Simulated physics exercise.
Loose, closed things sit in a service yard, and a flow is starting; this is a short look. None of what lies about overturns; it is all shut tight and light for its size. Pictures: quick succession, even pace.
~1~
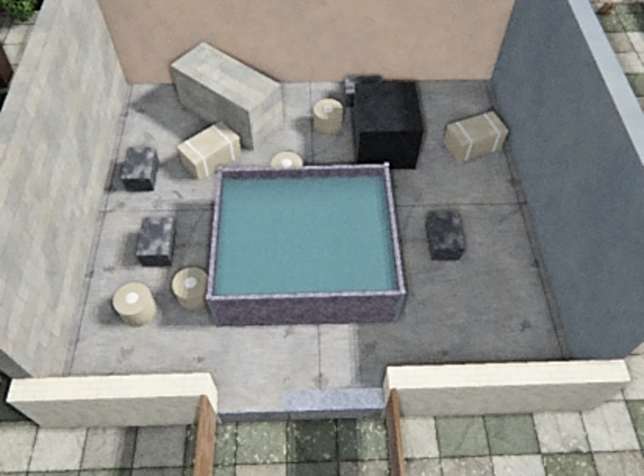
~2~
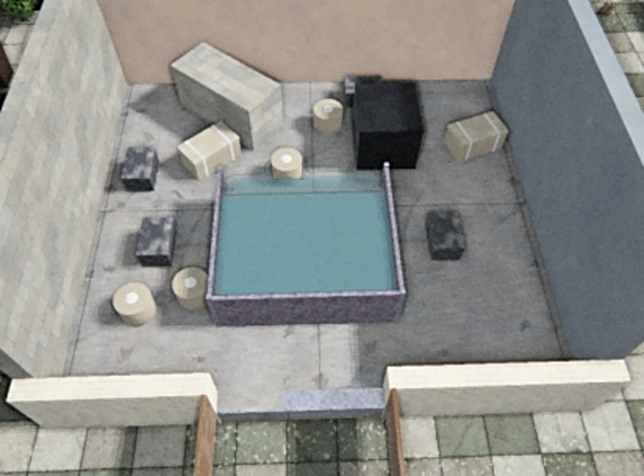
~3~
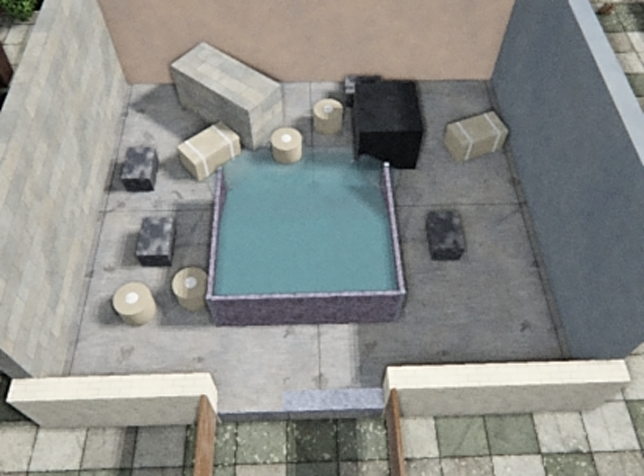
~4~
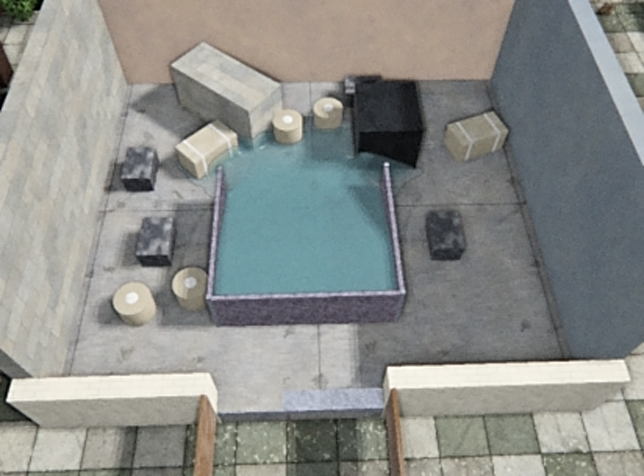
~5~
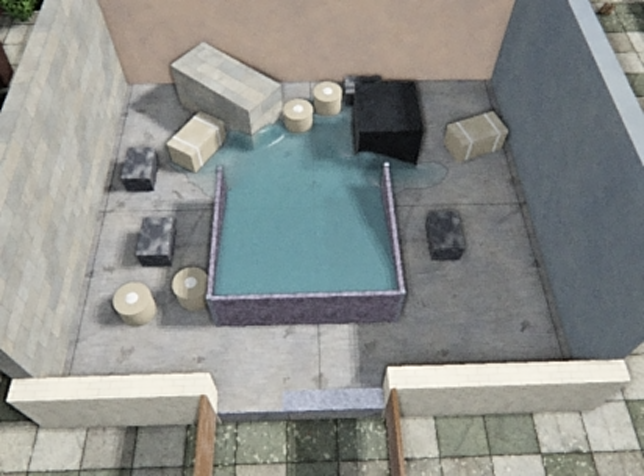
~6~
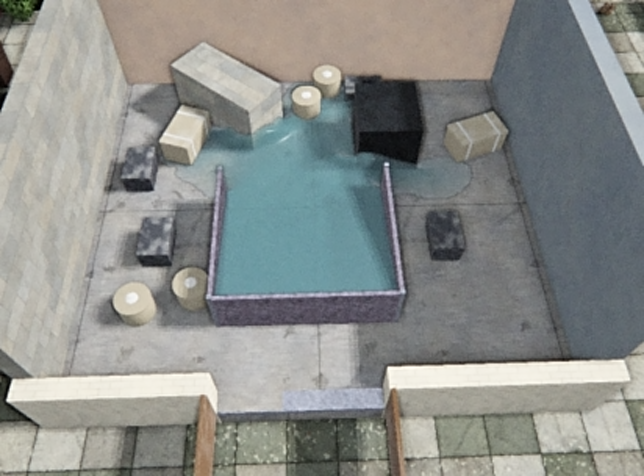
Blue-green water moves out through the open back of a low, purplish-edged pool in a walled paved yard, seen from high in front by a still camera. Pale tubs, cream boxes and dark blocks sit around it, with a long grey box back left and a black one back right. The water pushes one tub backward, spreads sideways, then shifts a second tub back and turns the left cream box leftward.
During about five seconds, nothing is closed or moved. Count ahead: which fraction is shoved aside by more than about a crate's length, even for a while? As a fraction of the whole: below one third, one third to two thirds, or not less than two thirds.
Two thirds plus.
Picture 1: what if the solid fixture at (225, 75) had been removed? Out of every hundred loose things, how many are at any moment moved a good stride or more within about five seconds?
Around 100%.
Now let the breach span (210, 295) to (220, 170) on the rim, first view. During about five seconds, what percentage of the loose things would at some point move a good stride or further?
By my reckoning, around 60 percent.
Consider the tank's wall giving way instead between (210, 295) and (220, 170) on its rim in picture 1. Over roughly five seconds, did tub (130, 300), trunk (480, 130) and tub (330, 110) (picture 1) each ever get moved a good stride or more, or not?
Object by object: Covered the distance, short of it, short of it.
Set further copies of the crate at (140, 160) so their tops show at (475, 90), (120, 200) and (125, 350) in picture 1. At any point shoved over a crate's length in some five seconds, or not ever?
Result by item: Gets dislodged / gets dislodged / stays where it is.
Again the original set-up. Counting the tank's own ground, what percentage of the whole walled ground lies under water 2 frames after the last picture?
My estimate is about 40 per cent.
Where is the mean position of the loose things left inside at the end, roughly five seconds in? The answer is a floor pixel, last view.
About (293, 228).
A moment on, 3 of 10 are well off their spots; 2 afloat.
Next, 4 of 10 are well off their spots; 3 afloat.
Later, 6 of 10 are well off their spots; 5 afloat.
In the end, 7 of 10 are well off their spots, and 7 have been at some point; 6 afloat.
